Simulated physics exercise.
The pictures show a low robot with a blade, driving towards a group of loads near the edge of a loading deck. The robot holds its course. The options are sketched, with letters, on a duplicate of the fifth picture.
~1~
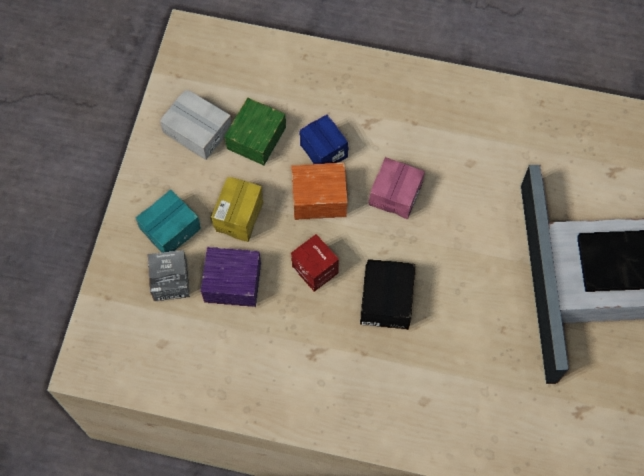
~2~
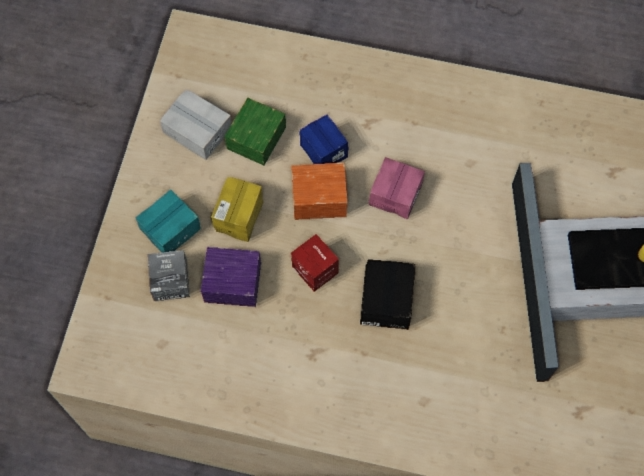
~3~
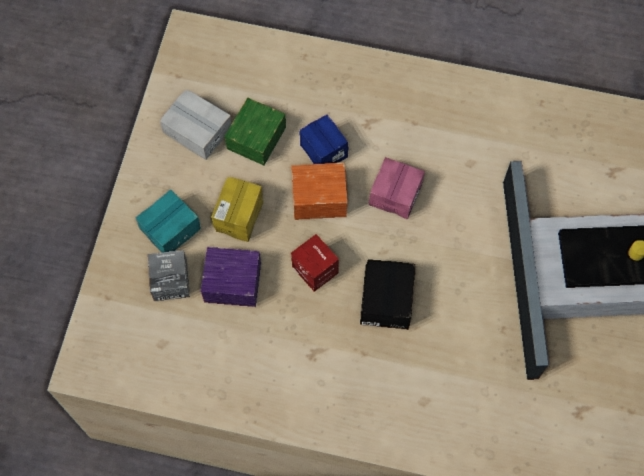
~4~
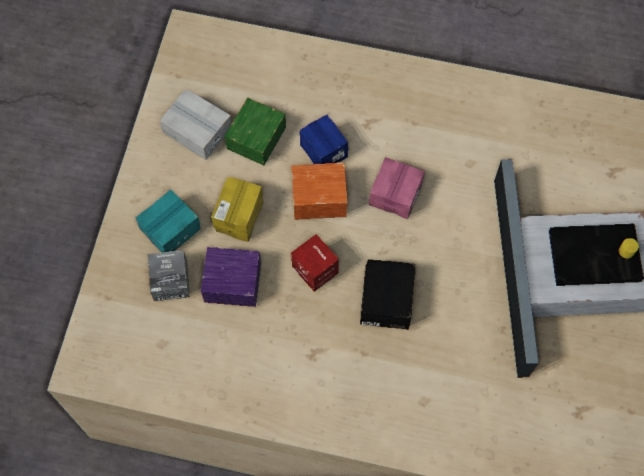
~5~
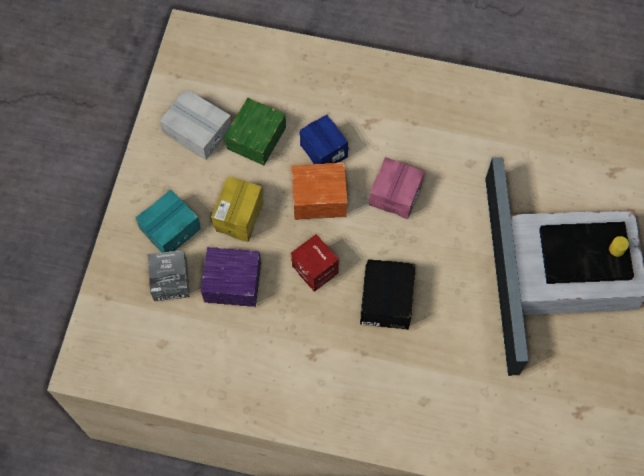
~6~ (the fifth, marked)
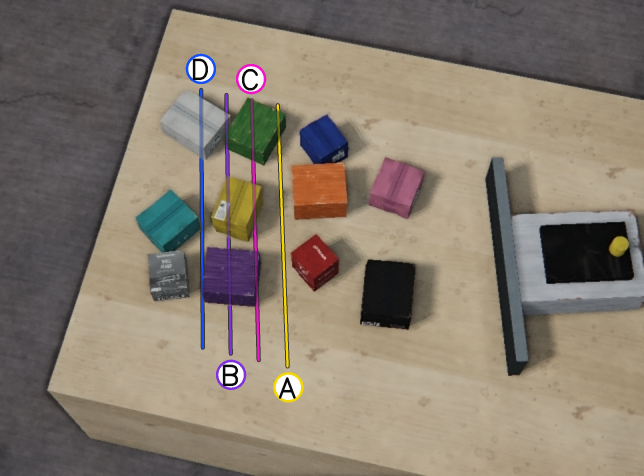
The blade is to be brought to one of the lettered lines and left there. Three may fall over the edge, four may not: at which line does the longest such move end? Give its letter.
Line D.
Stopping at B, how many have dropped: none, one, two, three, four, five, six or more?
One.
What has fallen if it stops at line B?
It is the white parcel.
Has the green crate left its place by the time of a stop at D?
Yes.
On the marked copy, A at (282, 229); B at (228, 218); C at (255, 224); D at (202, 213).
Following D. Soon after the start, robot (466, 229); black box (368, 293); pink parcel (363, 191).
Later, robot (357, 206); white parcel (175, 120); turquoise box (142, 233).
In the end, robot (271, 189); white parcel over the edge; turquoise box over the edge; two fallen.
As for the rest, A is within the limit but short; B is within the limit but short; C is within the limit but short.
